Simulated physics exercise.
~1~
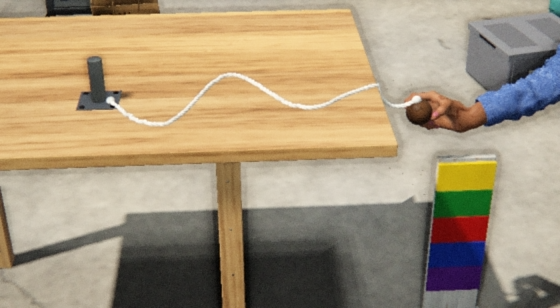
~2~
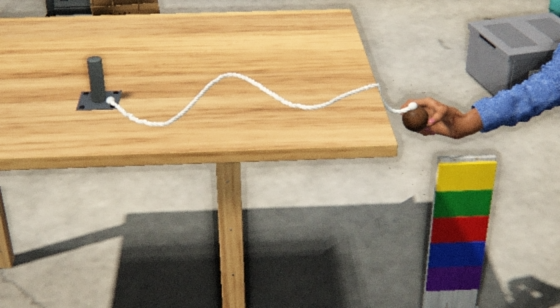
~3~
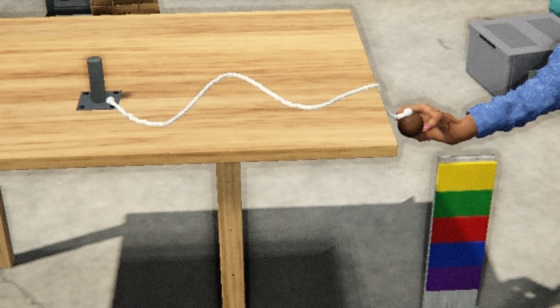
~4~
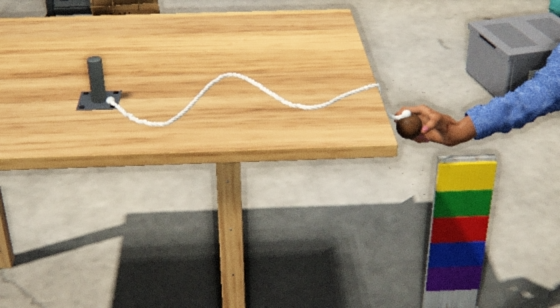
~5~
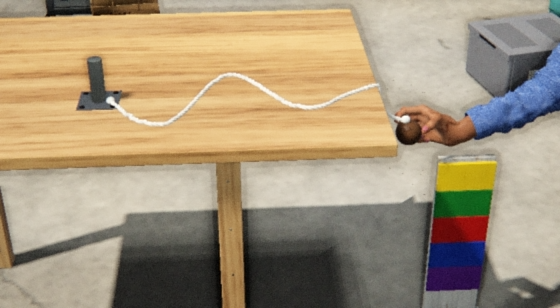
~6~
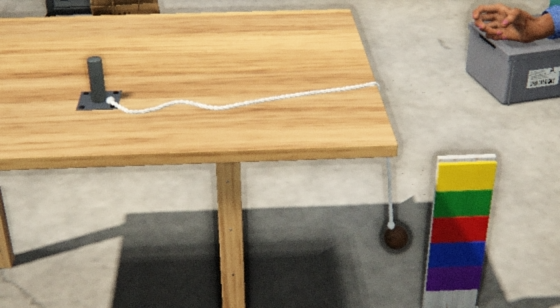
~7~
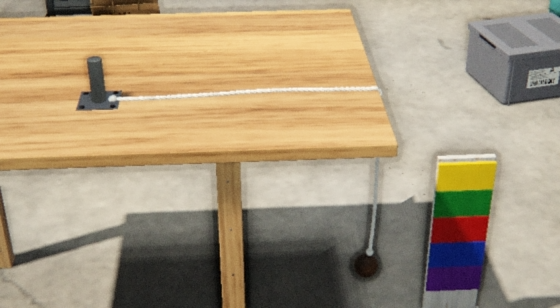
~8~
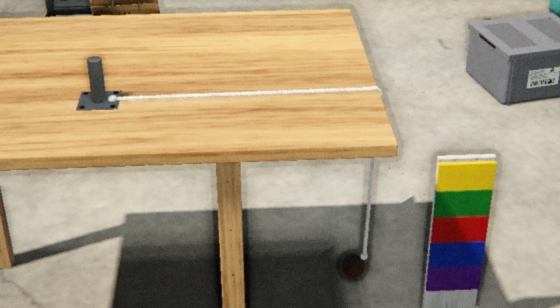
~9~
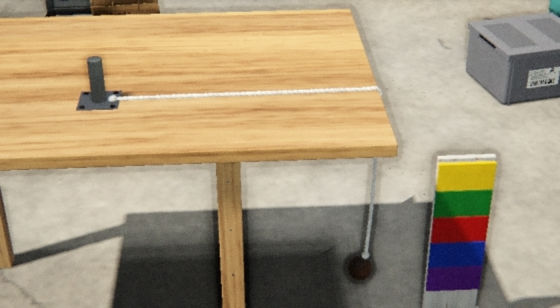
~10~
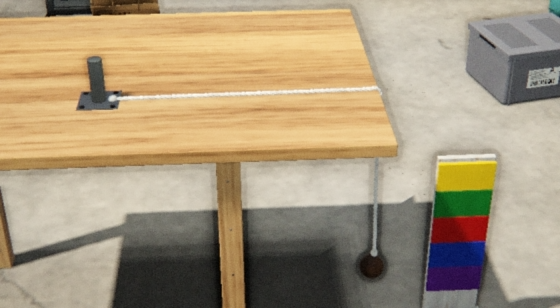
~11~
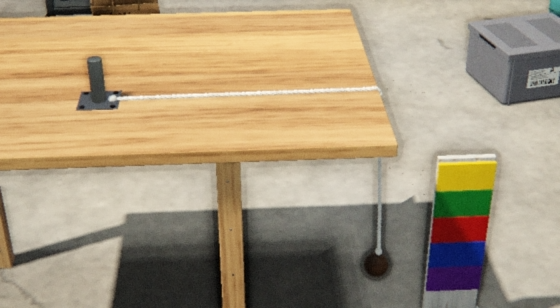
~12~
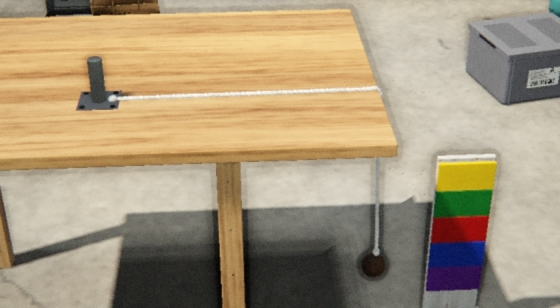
In the video, a hand holds a brown ball tied to a white cord just past a wooden table's edge, lowers it slightly, then lets go and withdraws. The ball drops, pulling the cord straight, swings gently, and hangs level with the blue band of a coloured board.
